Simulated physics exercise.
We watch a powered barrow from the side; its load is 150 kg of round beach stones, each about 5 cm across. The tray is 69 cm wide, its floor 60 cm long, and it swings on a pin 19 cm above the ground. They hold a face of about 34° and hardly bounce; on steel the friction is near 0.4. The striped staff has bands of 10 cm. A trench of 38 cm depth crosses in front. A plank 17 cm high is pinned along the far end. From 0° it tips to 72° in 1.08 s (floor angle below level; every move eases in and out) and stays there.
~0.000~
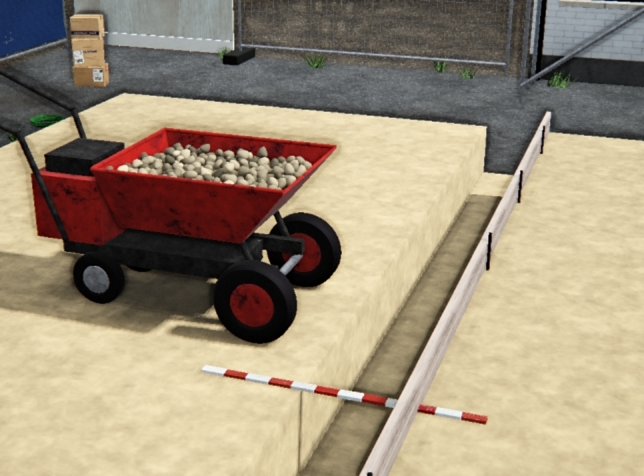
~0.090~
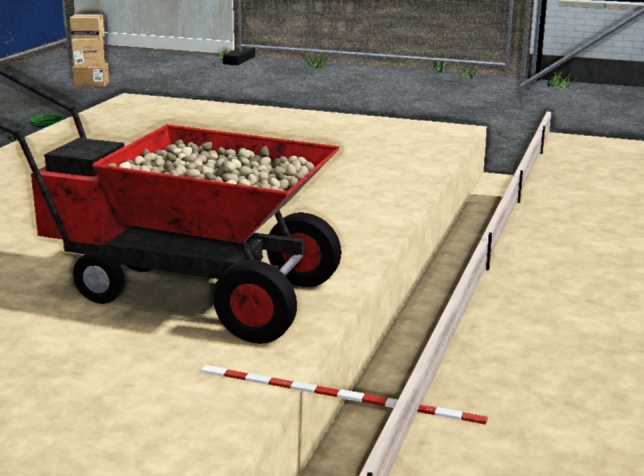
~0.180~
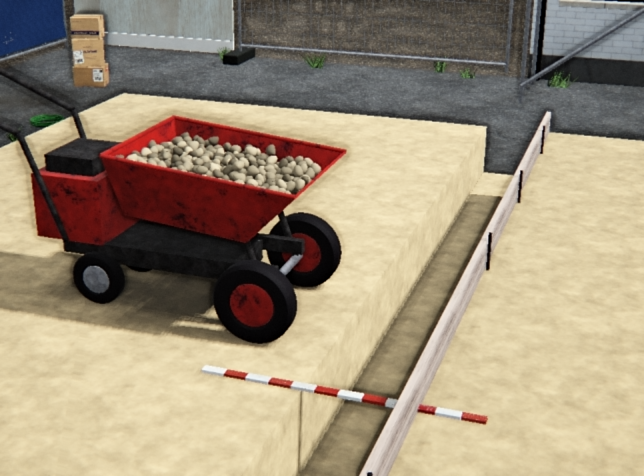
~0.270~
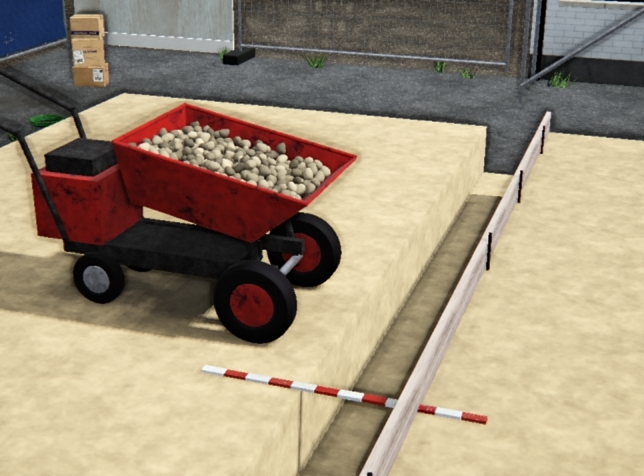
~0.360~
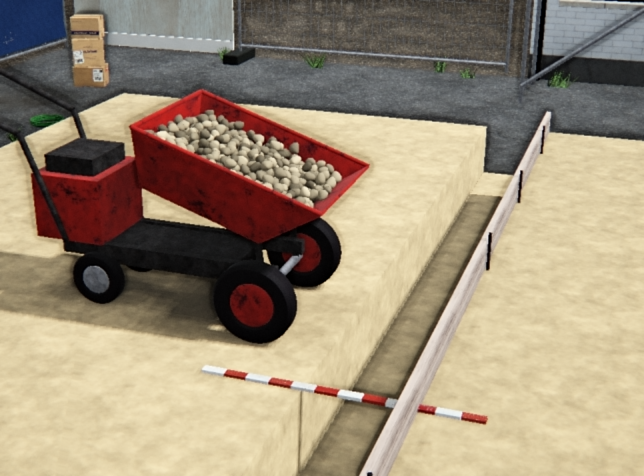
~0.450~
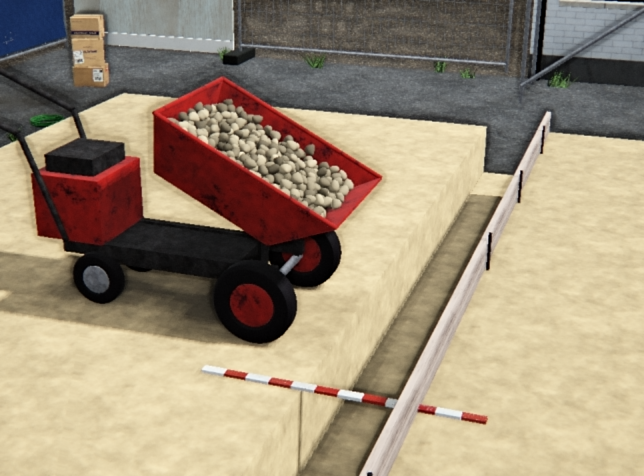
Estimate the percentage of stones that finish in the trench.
Roughly 78 per cent ends in the trench.
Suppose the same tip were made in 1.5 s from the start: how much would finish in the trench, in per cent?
In that case some 80 per cent.
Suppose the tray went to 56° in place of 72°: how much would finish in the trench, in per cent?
It would be near 65 per cent.
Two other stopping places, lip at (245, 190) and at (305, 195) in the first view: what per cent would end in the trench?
First some 100, then 45 per cent.
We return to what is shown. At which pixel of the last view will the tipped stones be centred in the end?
Their middle is at about (417, 390).
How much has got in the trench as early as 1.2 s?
Some 40 per cent.
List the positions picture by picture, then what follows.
In the first frame, the tray is at 0°, its lip at (284, 193); the top of the load is at (216, 163).
In the second frame, the tray is at 1°, its lip at (287, 194); the top of the load is at (190, 160); the stones move at 0.3 m/s on average.
In the third frame, the tray is at 5°, its lip at (295, 198); the top of the load is at (185, 150); the stones move at 0.5 m/s on average.
The fourth frame shows lip at (307, 205), floor tilted 11°, highest stones at (180, 135); the stones move at 0.7 m/s on average.
In the fifth frame, the tray is at 19°, its lip at (321, 215); the top of the load is at (195, 123); the stones move at 0.9 m/s on average.
The sixth frame shows lip at (336, 228), floor tilted 27°, highest stones at (209, 111); the stones move at 1.0 m/s on average.
After 0.8 s the floor is at 61°; 100 % in the tray; the foremost stones are at (391, 266).
After 1.2 s the floor is at 72°; 45 % in the tray, 40 % in the trench, 14 % past the trench; the foremost stones are at (514, 342).
After 1.5 s the floor is at 72°; 11 % in the tray, 67 % in the trench, 22 % past the trench; the foremost stones are at (643, 366).
After 3.5 s the floor is at 72°; 0 % in the tray, 78 % in the trench, 22 % past the trench; the foremost stones are past the picture's edge.
